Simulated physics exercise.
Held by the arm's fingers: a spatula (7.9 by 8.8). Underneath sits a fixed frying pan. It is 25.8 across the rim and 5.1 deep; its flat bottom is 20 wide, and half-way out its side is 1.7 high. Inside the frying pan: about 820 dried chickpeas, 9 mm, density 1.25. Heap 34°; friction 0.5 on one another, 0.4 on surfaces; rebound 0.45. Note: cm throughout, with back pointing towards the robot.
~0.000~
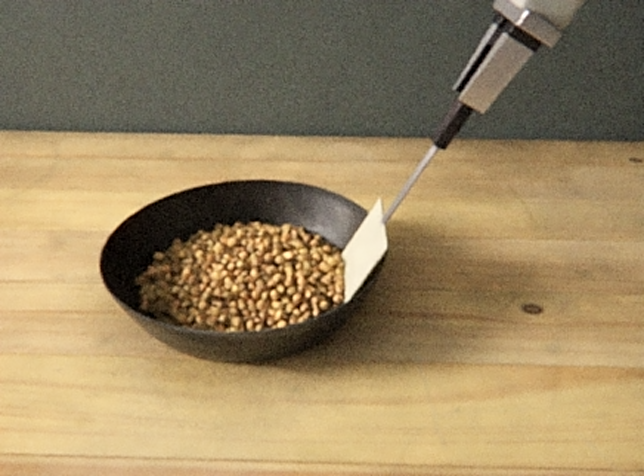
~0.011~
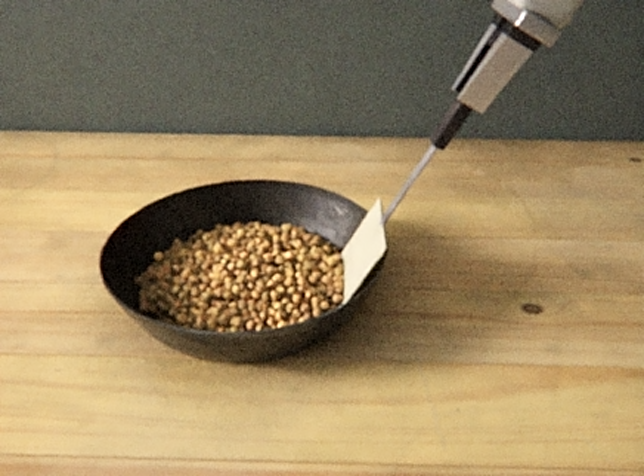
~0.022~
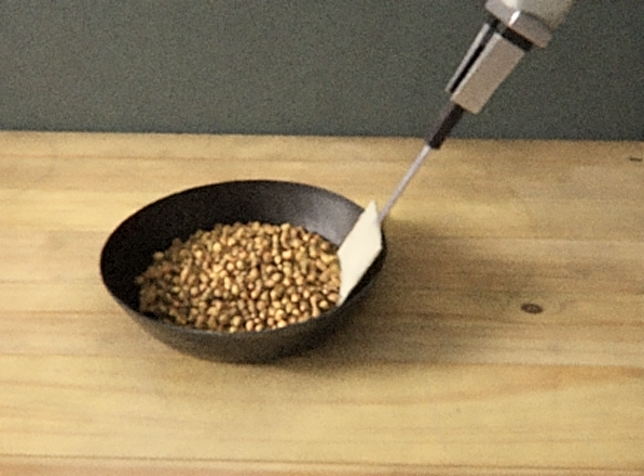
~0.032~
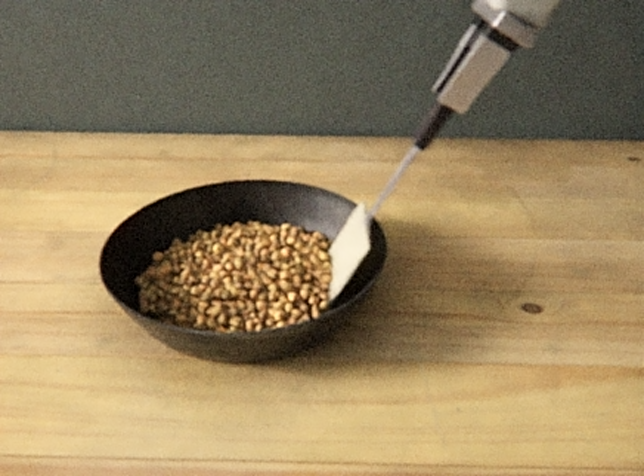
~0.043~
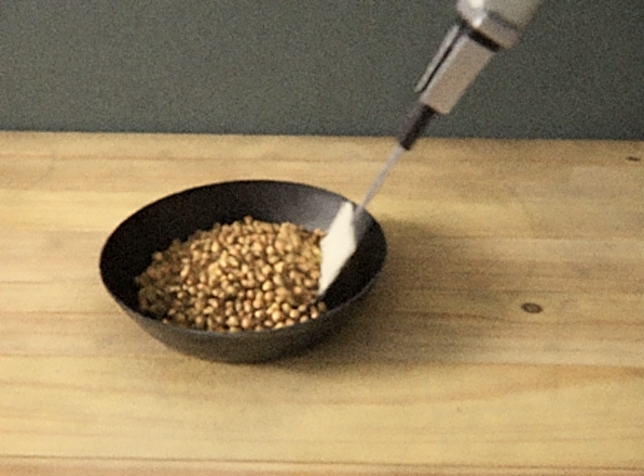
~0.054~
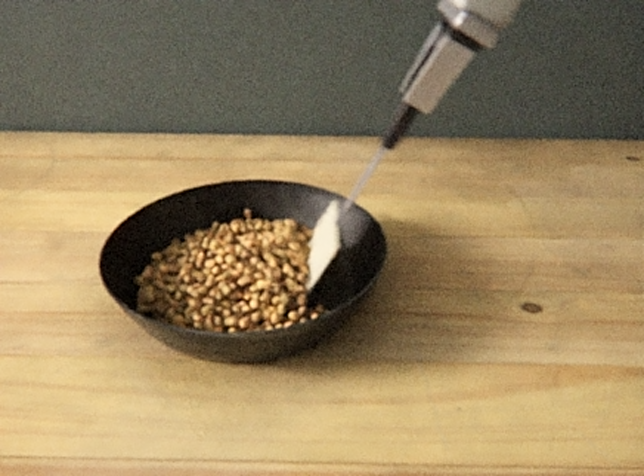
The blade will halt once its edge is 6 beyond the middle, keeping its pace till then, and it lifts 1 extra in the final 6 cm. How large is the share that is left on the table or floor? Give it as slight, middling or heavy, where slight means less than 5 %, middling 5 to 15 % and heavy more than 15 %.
Middling.
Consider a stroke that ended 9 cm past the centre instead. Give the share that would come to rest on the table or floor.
That would be something like 25 in a hundred.
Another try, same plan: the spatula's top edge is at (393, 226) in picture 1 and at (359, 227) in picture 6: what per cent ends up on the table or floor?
0 %.
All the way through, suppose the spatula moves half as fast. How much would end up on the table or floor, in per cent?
Some 0 in a hundred.
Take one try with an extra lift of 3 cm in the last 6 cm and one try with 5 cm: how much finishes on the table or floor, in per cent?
Near 10 and 15 percent respectively.
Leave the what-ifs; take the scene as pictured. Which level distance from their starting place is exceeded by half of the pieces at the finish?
Some 4 centimetres.
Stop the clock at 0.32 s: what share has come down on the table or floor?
Around 6 percent.
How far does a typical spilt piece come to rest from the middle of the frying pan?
It's around 28 cm.
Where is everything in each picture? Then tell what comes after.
Spatula top edge at (384, 221), sloping 62°; upper third of the load around (252, 270), from x 140 to 340, top at y 225; 822 in the frying pan, in the first frame.
Spatula top edge at (383, 221), sloping 62°; upper third of the load around (252, 270), from x 140 to 340, top at y 225, in the second frame.
Spatula top edge at (378, 221), sloping 62°; upper third of the load around (254, 271), from x 140 to 340, top at y 225, in the third frame.
Spatula top edge at (366, 222), sloping 62°; upper third of the load around (263, 270), from x 140 to 340, top at y 225, in the fourth frame.
Spatula top edge at (352, 222), sloping 62°; upper third of the load around (260, 267), from x 140 to 340, top at y 220, in the fifth frame.
Spatula top edge at (337, 222), sloping 62°; upper third of the load around (258, 264), from x 140 to 340, top at y 215; 822 in the frying pan, in the sixth frame.
By 0.08 s, sloping 62°, highest piece 7 above the table; 822 in the frying pan.
By 0.11 s, sloping 62°, highest piece 9 above the table; 822 in the frying pan.
By 0.32 s, sloping 62°, highest piece 7 above the table; 757 in the frying pan, 49 on the table or floor, 16 on the blade or in flight.
By 1.37 s, sloping 62°, highest piece 5 above the table; 756 in the frying pan, 66 on the table or floor.
Final count, 756 in the frying pan, 66 on the table or floor. That is 8 % on the table or floor.
